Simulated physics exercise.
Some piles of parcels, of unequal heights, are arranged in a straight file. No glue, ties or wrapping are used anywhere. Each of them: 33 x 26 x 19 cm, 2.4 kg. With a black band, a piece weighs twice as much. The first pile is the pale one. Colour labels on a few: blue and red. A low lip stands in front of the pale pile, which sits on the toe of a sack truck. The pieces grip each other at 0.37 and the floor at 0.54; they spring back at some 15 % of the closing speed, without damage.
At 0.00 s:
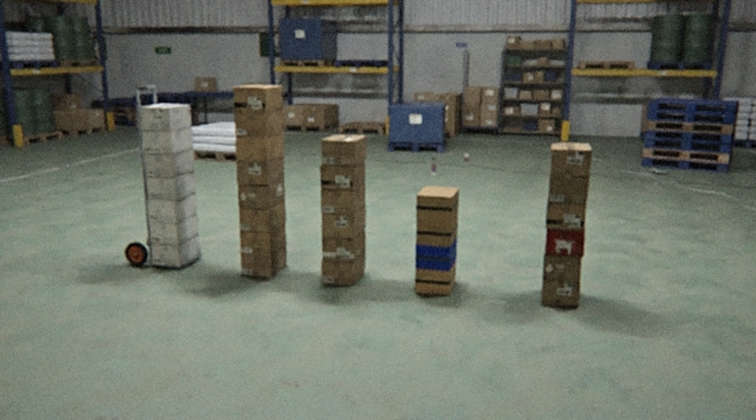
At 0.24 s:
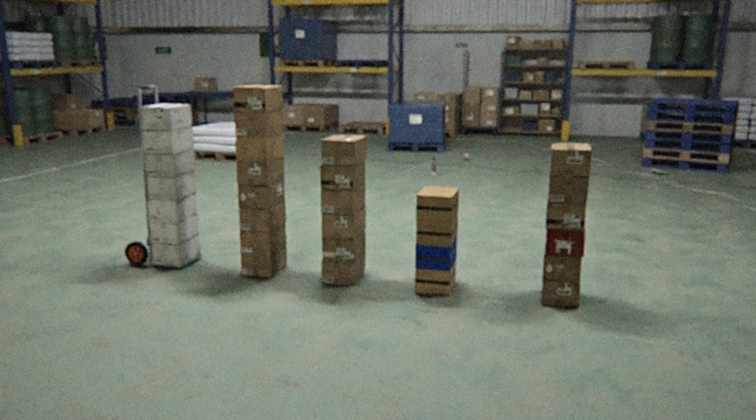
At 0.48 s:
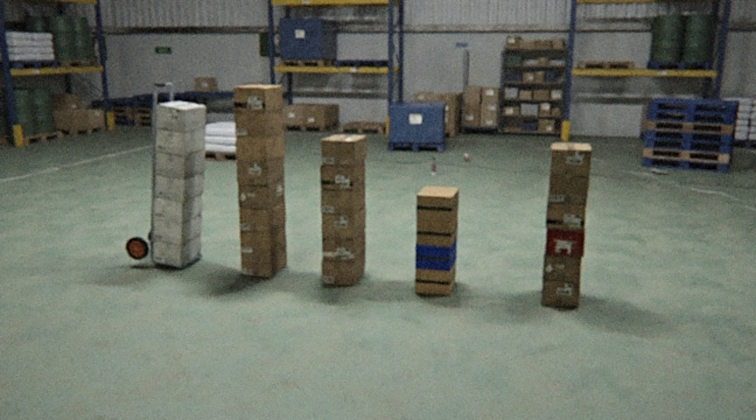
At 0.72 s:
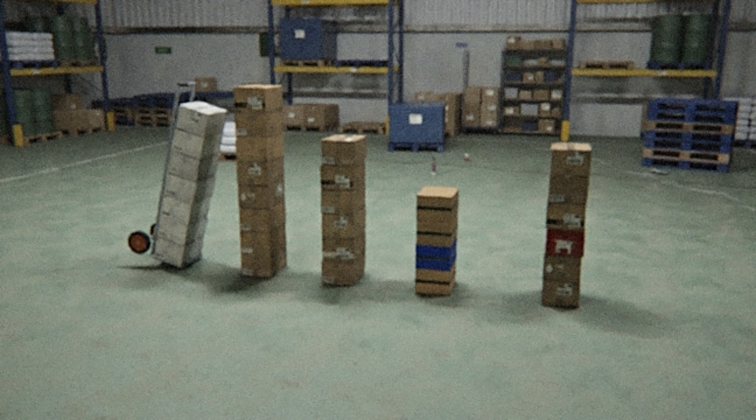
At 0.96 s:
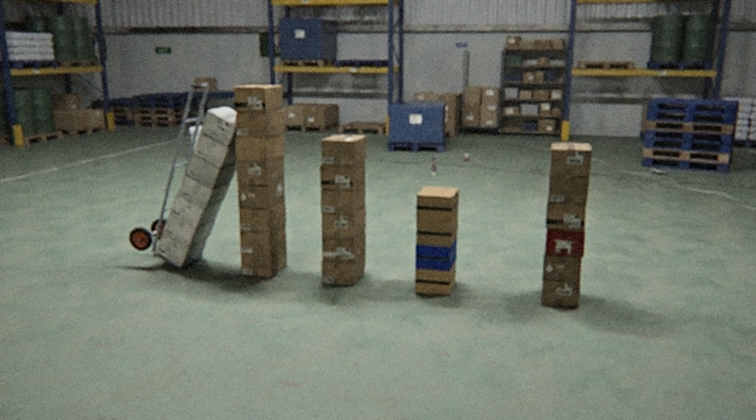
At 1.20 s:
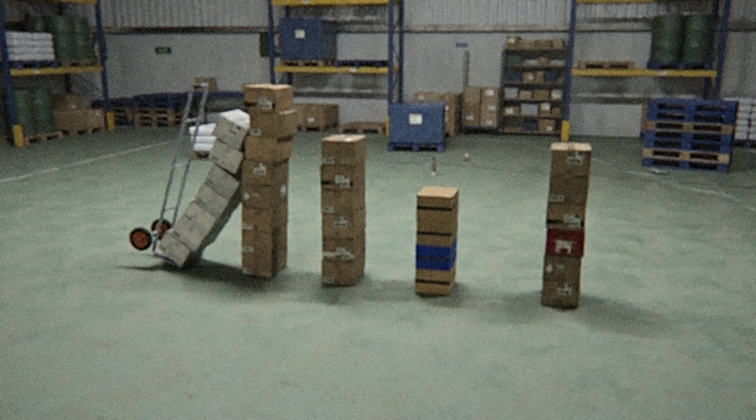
In a warehouse, a hand truck tilts its pale box stack rightward against a brown stack, shifting its upper boxes.
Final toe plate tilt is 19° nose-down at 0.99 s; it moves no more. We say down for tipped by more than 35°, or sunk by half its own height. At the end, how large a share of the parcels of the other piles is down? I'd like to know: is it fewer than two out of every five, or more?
More than two out of every five.
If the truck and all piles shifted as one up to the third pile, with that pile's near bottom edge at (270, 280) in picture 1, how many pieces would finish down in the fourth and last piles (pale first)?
It would come to fourth 4, last 5.
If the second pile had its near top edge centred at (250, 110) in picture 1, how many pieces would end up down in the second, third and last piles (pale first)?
Pile by pile that makes second 7, third 4, last 5.
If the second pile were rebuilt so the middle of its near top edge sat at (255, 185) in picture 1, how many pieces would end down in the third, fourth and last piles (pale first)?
In that case third 6, fourth 4, last 5.
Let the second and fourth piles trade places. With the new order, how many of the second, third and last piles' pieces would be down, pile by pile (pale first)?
Pile by pile, you'd see second at 2, third at 6 and last at 6 down.
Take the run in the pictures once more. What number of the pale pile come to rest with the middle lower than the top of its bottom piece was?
Pale pieces: 3.
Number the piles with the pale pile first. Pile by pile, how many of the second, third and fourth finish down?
Counting each pile, the second has 8, the third 6 and the fourth 4.
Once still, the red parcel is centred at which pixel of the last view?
I'd place it at about (676, 292) in the final view.
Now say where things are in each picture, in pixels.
In the first frame (pixels give the middle of a visible side), truck frame (140, 125) 0° forward; blue parcel (432, 258); red parcel (565, 243); none of the others has stirred.
Truck frame (141, 125) 1° forward; red parcel (565, 243), in the second frame.
Truck frame (155, 122) 6° forward, top of the pale pile leaning 7°; blue parcel (432, 258); none of the others has stirred, in the third frame.
Truck frame (173, 121) 14° forward, top of the pale pile leaning 15°; blue parcel (432, 258); none of the others has stirred, in the fourth frame.
Truck frame (184, 122) 19° forward, top of the pale pile leaning 25°; red parcel (565, 243); none of the others has stirred, in the fifth frame.
Truck frame (184, 122) 19° forward, top of the pale pile leaning 26°; blue parcel (432, 258); red parcel (565, 243); movement in 6 of them, in the sixth frame.
After 1.58 s, 7 of the pale pile down; none of the 24 other parcels down, 8 disturbed.
After 1.98 s, 7 of the pale pile down; 8 of the 24 other parcels down.
After 2.56 s, 7 of the pale pile down; 14 of the 24 other parcels down; blue parcel 31° from how it stood.
After 3.20 s, 7 of the pale pile down; 23 of the 24 other parcels down; blue parcel on its side; red parcel 54° from how it stood, 31 cm lower.
In the end (4.5 s), 7 of the pale pile down; 23 of the 24 other parcels down; blue parcel on its side; red parcel on its side. That is 96 per cent. From the last view, middles, blue parcel near (496, 276), red parcel near (675, 292).
